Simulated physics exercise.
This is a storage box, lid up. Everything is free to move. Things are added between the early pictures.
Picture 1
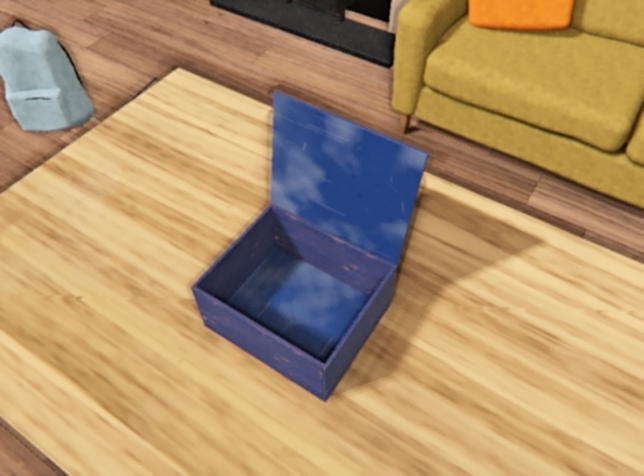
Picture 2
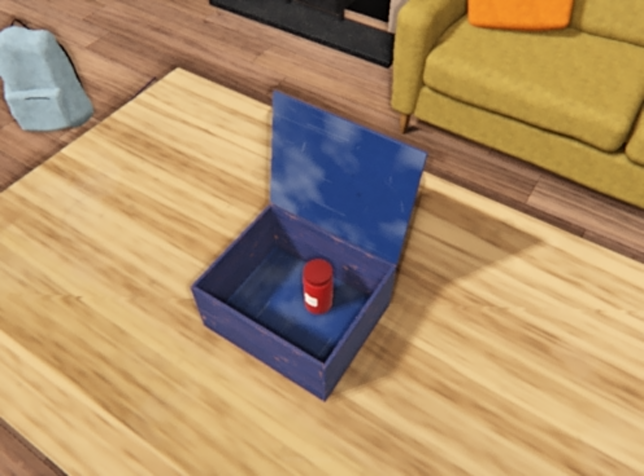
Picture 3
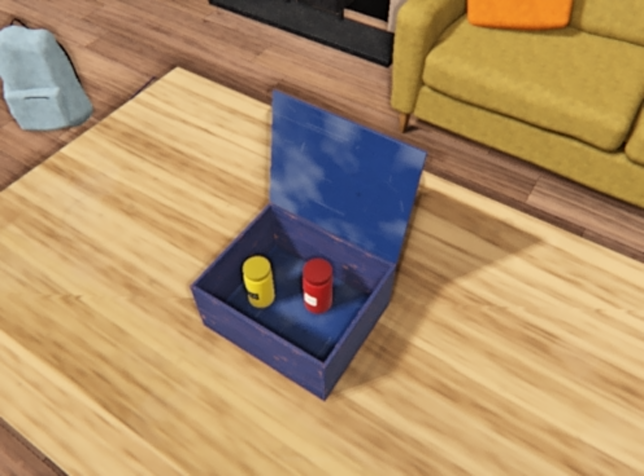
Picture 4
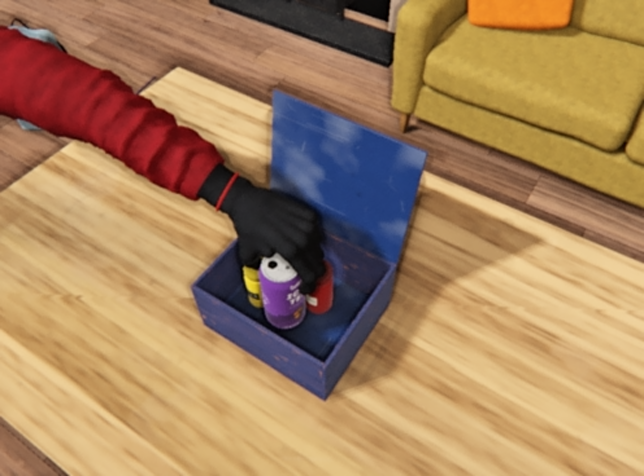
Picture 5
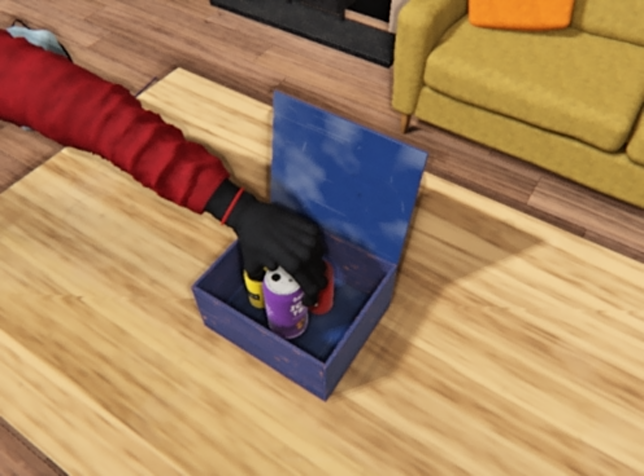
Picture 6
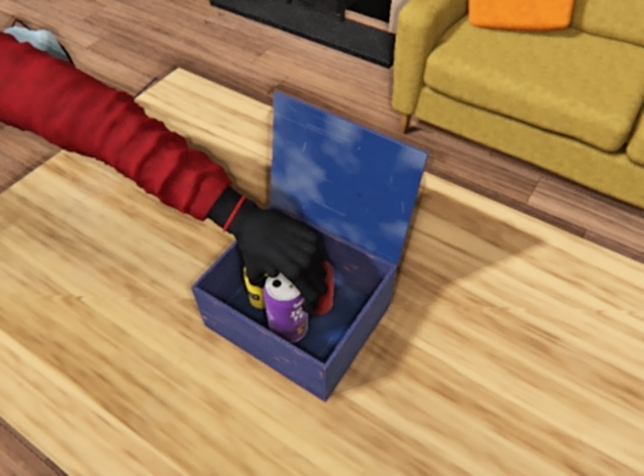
A black-gloved hand lowers a purple can into a blue box holding red and yellow containers.
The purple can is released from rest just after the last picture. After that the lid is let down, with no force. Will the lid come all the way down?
The lid stays ajar.
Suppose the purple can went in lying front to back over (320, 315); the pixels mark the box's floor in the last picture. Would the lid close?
Then it is held up.
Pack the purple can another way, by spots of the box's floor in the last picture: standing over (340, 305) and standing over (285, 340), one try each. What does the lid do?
First try: It will not close; second try: It stays ajar.
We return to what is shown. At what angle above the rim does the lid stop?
About 12°.
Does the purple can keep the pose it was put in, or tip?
It stays as placed.
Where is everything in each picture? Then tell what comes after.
The last thing is not in view yet, in the first frame.
The last thing is not in view yet, in the second frame.
The last thing is not in view yet; yellow shaker (259, 283), in the third frame.
Still above its spot; purple can (283, 291), in the fourth frame.
Still above its spot; purple can (287, 303), in the fifth frame.
In place under the hand; purple can (287, 308), in the sixth frame.
Then, 1.20 s past the last view, lid starting down.
Then, 1.80 s past the last view, lid 46° above the rim.
Then, 2.20 s past the last view, lid 16° above the rim.
Then, 4.00 s past the last view, lid 12° above the rim.
Finally, lid 12° above the rim; all 3 still in place. Final places as the last picture's camera would see them, purple can near (286, 310).
